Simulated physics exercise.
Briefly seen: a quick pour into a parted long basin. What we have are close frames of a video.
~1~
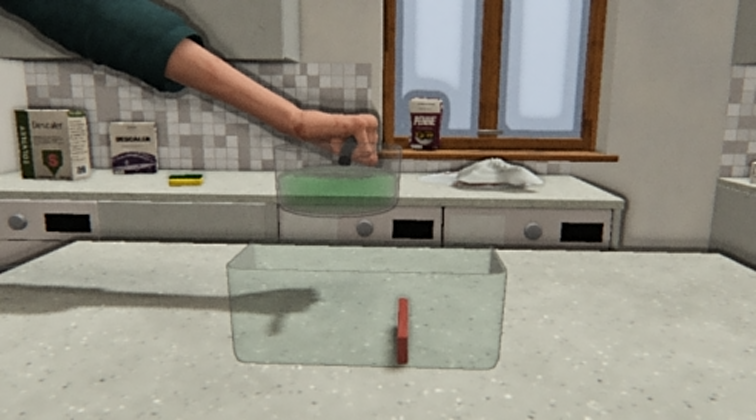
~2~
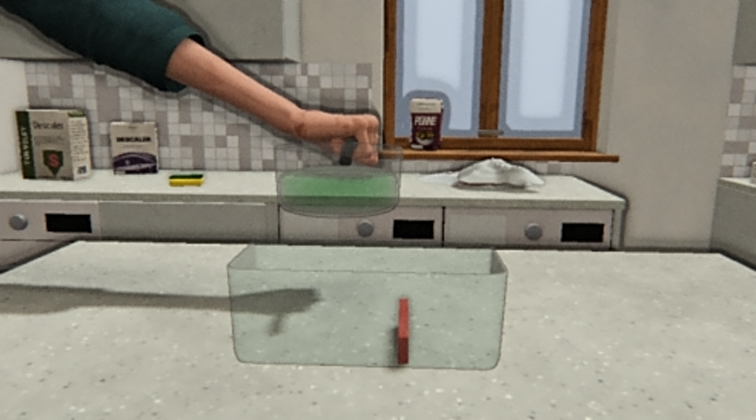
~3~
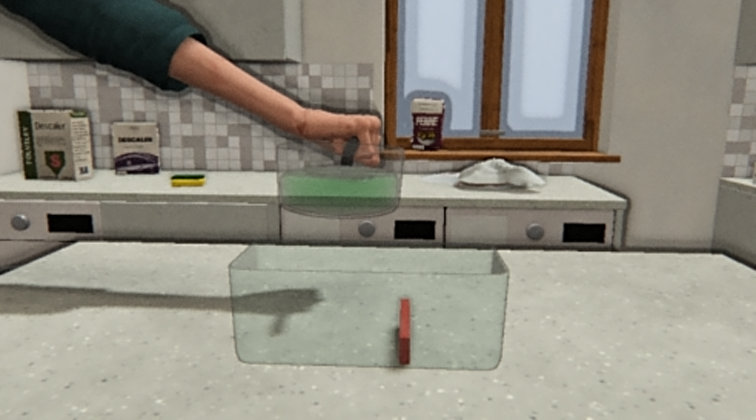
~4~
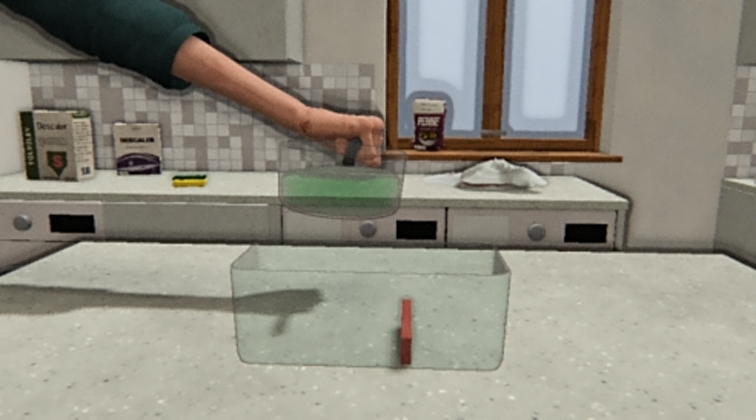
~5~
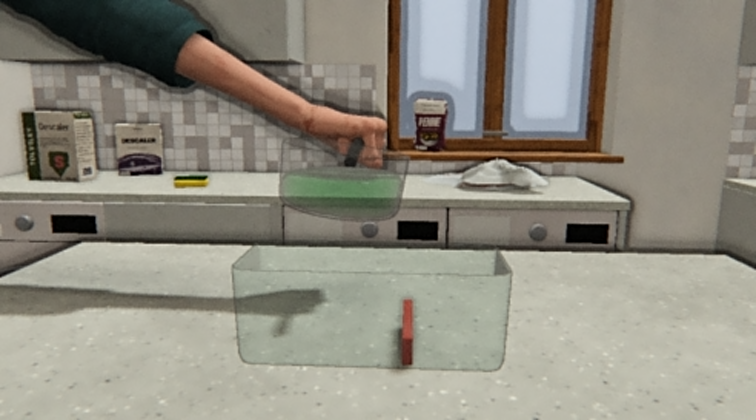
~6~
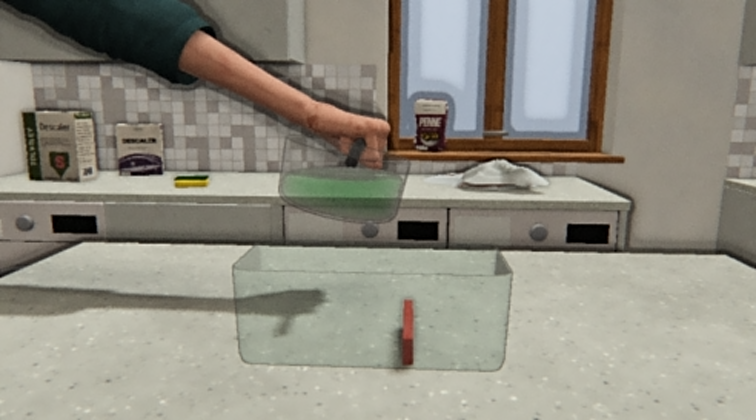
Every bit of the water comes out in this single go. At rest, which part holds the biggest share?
Most of it ends up on the right side.
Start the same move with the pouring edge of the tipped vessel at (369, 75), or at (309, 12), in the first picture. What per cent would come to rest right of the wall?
The first gives 65 %, the second 10 %.
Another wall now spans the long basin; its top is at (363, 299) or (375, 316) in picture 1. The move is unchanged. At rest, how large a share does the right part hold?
Case 1: 100 %; case 2: 95 %.
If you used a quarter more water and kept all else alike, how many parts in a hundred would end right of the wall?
Roughly 65 in a hundred.
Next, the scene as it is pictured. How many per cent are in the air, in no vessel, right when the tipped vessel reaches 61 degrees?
Roughly 20 percent.
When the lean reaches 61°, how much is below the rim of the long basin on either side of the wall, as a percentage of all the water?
Reading: Left some 0 %, right some 10 %.
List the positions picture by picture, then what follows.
In the first picture, it leans 0°; its right rim is at (401, 150); the water meets the walls at (280, 172) and (397, 174); the long basin's rim runs from (241, 254) to (498, 259); the wall's top is at (403, 317).
In the second picture, it leans 1°; its right rim is at (401, 150); the water meets the walls at (281, 172) and (398, 174).
In the third picture, it leans 2°; its right rim is at (403, 152); the water meets the walls at (283, 172) and (399, 175).
In the fourth picture, it leans 4°; its right rim is at (406, 155); the water meets the walls at (284, 173) and (401, 176).
In the fifth picture, it leans 8°; its right rim is at (408, 159); the water meets the walls at (285, 172) and (403, 177).
In the sixth picture, it leans 12°; its right rim is at (410, 164); the water meets the walls at (286, 172) and (404, 178).
A moment on, the tilt is 61° and 70 per cent is still to pour, 0 is left of the wall and 8 right of it.
Next, the tilt is 90° and 19 per cent is still to pour, 7 is left of the wall and 66 right of it.
Then the tilt is 95° and 3 per cent is still to pour, 13 is left of the wall and 83 right of it.
Later the tilt is 95° and 1 per cent is still to pour, 18 is left of the wall and 81 right of it.
Finally, 21 per cent lies left of the wall, 79 right of it and 0 outside.
